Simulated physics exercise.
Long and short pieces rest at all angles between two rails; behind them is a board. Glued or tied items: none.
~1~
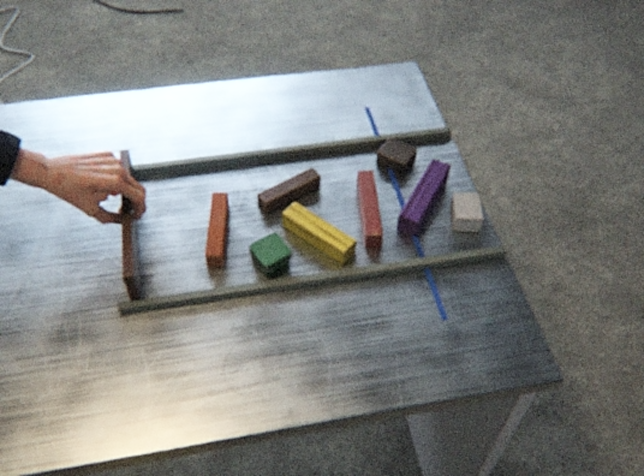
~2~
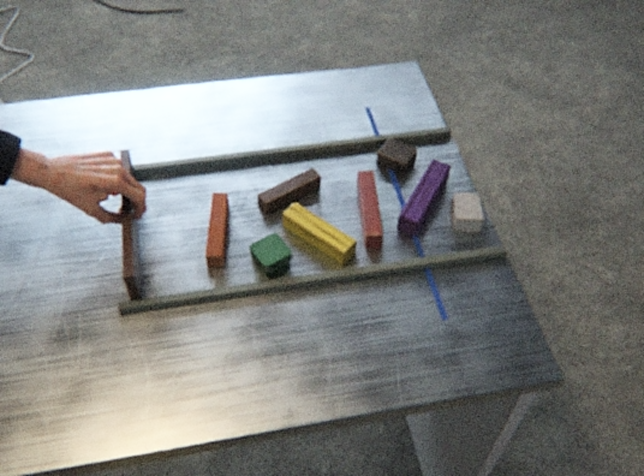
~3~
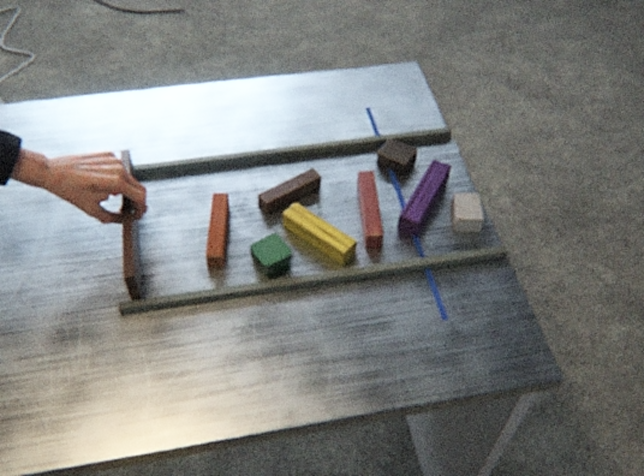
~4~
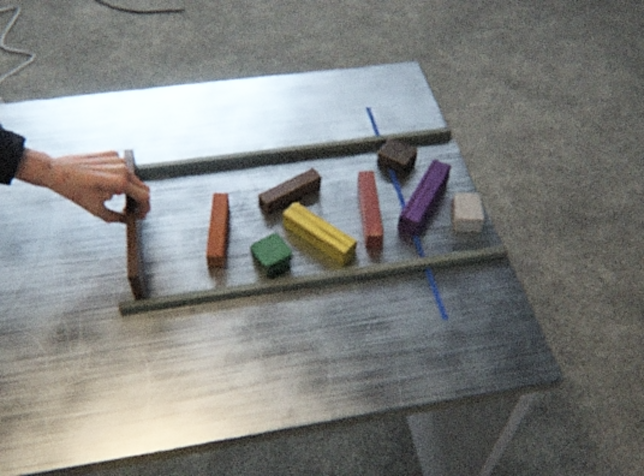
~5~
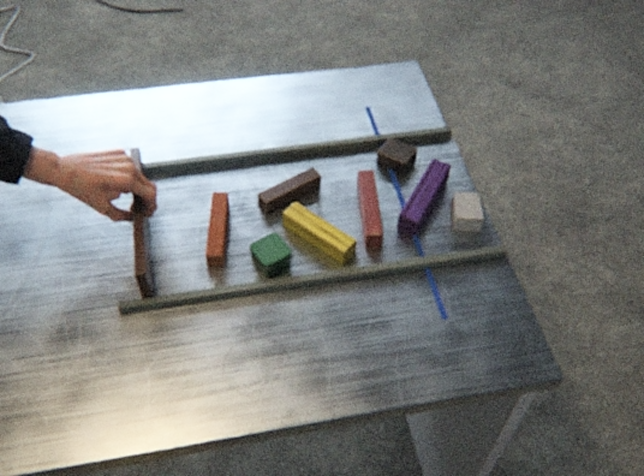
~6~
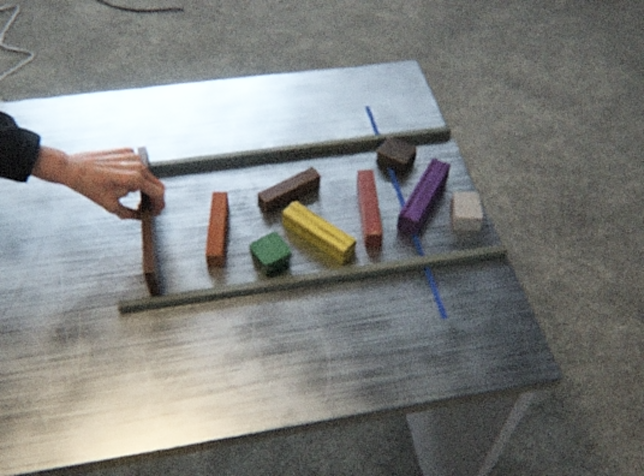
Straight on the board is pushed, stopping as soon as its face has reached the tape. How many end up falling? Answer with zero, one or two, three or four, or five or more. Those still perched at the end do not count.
I would say one or two fall.
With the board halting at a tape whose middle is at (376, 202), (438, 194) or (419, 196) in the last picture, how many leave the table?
It would be 0, 3 and 2.
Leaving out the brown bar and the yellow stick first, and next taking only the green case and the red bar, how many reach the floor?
The count is 0 in one try and 0 in the other, in that order.
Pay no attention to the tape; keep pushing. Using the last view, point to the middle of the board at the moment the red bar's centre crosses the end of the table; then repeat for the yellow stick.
The red bar puts it at (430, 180), the yellow stick at (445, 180).
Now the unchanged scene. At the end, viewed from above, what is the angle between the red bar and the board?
Somewhere near 10 degrees, I'd say.
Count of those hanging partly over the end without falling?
1 of them.
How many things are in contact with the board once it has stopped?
It touches 3.
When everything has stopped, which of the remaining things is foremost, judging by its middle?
That would be the purple stick.
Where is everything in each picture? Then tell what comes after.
White block (467, 212); purple stick (424, 197); black block (396, 156); board (130, 222); tape (401, 200), in the first picture.
Purple stick (424, 197); orange stick (218, 229), in the second picture.
Black block (397, 156); brown bar (290, 190), in the third picture.
White block (467, 212); board (134, 221), in the fourth picture.
Purple stick (424, 196); yellow stick (319, 232), in the fifth picture.
White block (466, 211); purple stick (424, 196); black block (396, 155); board (149, 218); tape (401, 199), in the sixth picture.
Soon after, none off yet; white block at rest near (466, 211); purple stick at rest near (424, 196); black block at rest near (396, 155).
At rest, the number that fall off is one or two; fallen, white block.
